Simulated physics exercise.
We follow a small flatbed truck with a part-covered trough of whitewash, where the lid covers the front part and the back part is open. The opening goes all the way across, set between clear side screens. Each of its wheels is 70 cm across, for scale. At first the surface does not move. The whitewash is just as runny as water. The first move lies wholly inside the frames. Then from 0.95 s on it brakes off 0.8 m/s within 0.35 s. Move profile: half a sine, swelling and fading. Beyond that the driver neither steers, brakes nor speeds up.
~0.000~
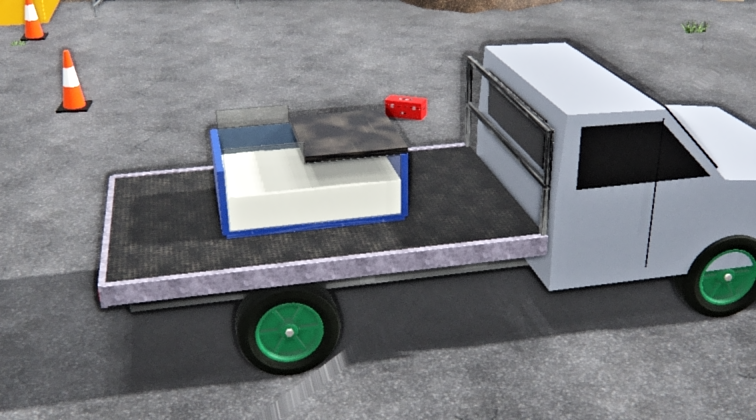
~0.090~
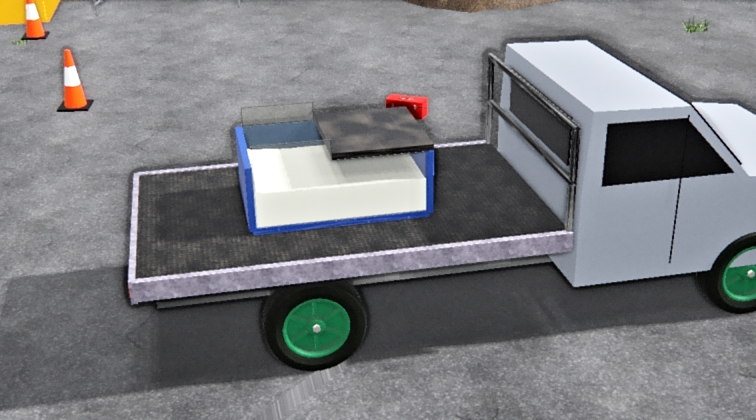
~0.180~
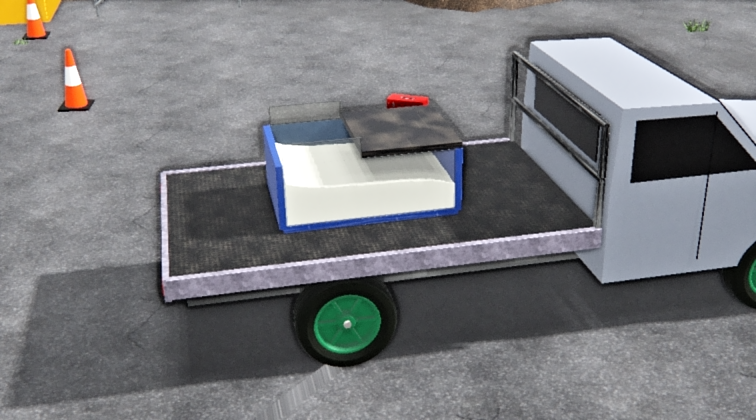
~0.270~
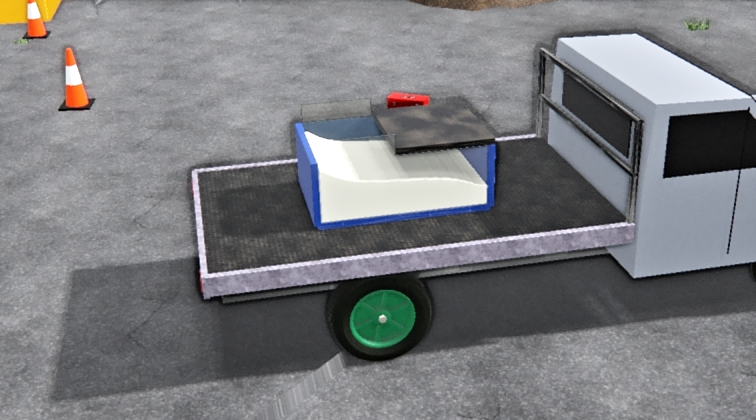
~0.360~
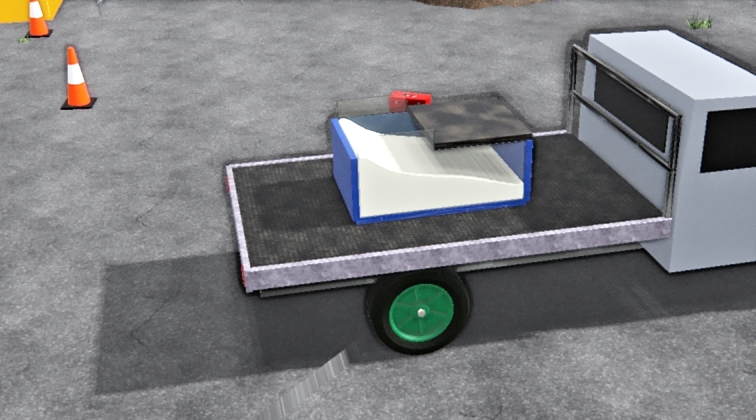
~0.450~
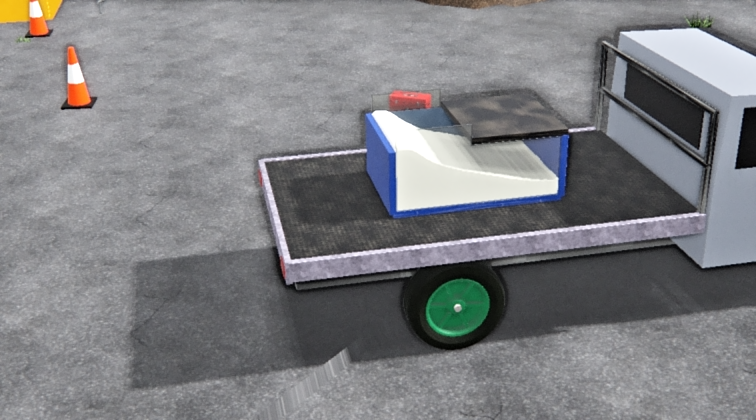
On a grey paved lot, a small flatbed truck moved right past orange cones, carrying a blue-edged, partly covered trough, and the white liquid inside sank toward the front and climbed high at the back.
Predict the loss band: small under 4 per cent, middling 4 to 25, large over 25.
The loss is small.
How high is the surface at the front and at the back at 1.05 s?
The surface sits near 30 cm in front and near 24 cm at the rear.
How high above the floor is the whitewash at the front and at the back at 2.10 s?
Roughly 22 cm in front and 36 cm behind.
After 1.05 s the surface stands 23 cm at the back and 30 cm at the front; all of it is still inside.
After 1.55 s the surface stands 15 cm at the back and 39 cm at the front; all of it is still inside.
After 2.10 s the surface stands 36 cm at the back and 22 cm at the front; all of it is still inside.
After 4.18 s all of it is still inside.
